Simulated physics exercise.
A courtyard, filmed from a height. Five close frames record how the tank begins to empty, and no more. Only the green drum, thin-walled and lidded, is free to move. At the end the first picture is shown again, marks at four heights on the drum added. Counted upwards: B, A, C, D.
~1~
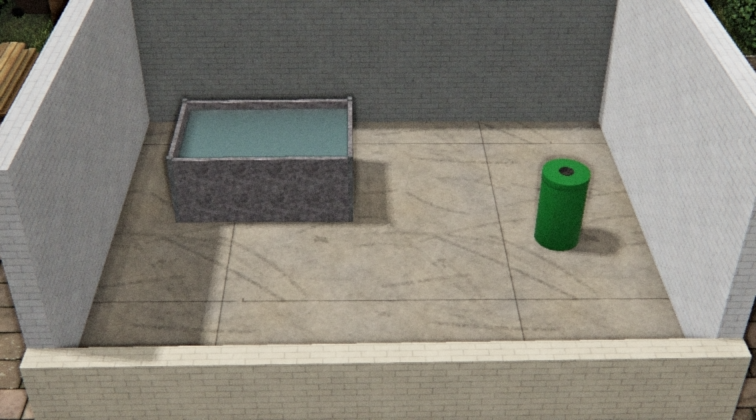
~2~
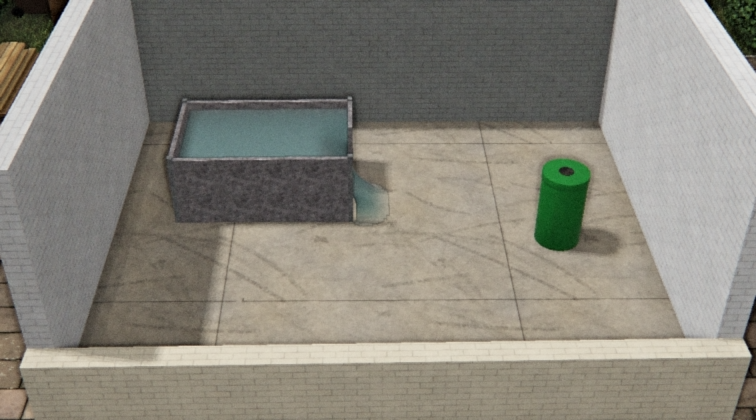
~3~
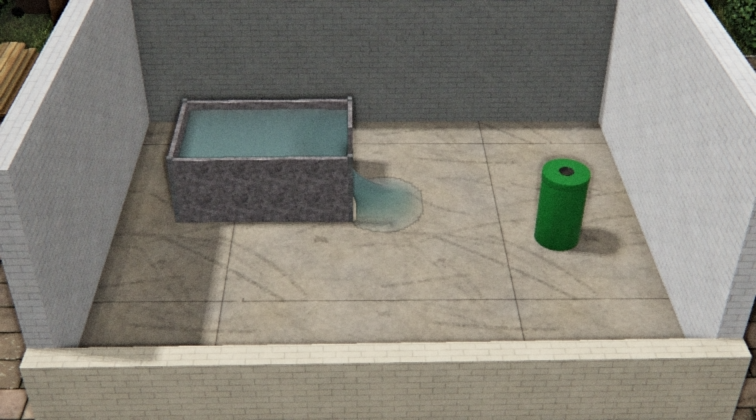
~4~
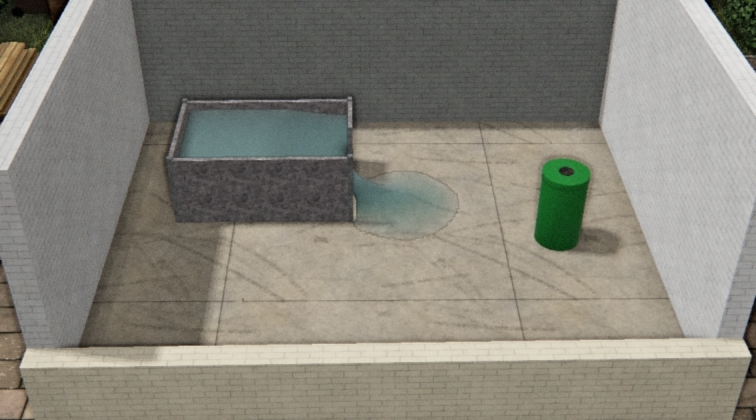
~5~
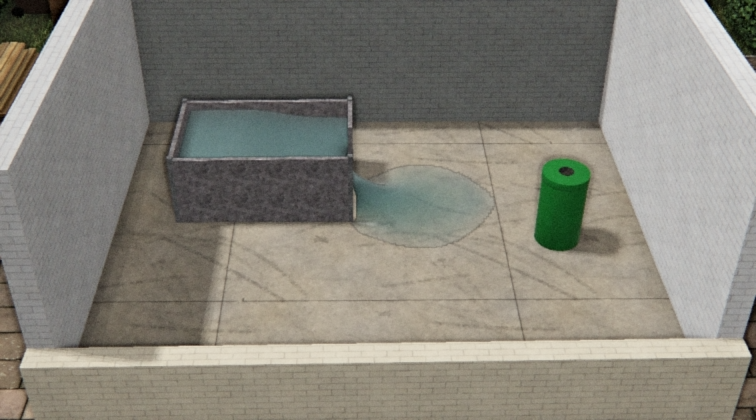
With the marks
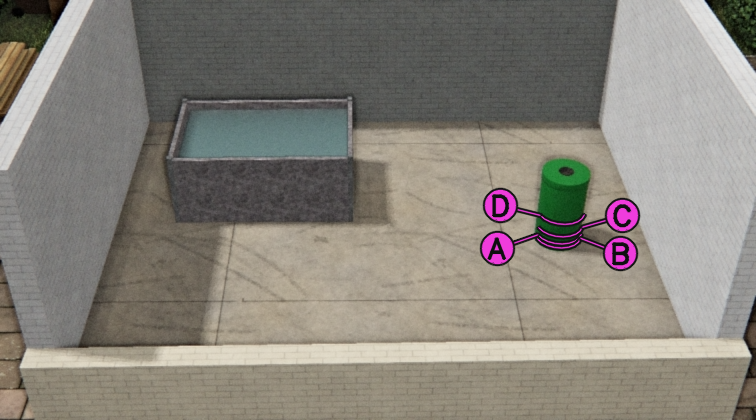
The video shows a walled yard from above, where water pours from the right side of a full stone tank and spreads rightward across the paved floor in a widening puddle, while a lidded green drum stands still.
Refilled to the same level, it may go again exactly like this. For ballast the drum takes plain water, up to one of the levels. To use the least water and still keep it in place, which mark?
Go for D.
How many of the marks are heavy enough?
One of them.
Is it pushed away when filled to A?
Yes.
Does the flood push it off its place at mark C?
Yes, that goes wrong.
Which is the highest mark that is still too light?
The answer is C.
On the marked copy, A at (562, 244); B at (561, 248); C at (563, 236); D at (565, 224); from the bottom up B, A, C, D.
With A, it is pushed about 4 times its own width away.
With B, it is pushed about 4 times its own width away.
With C, it is pushed about its own width away.
With D, it does not move.
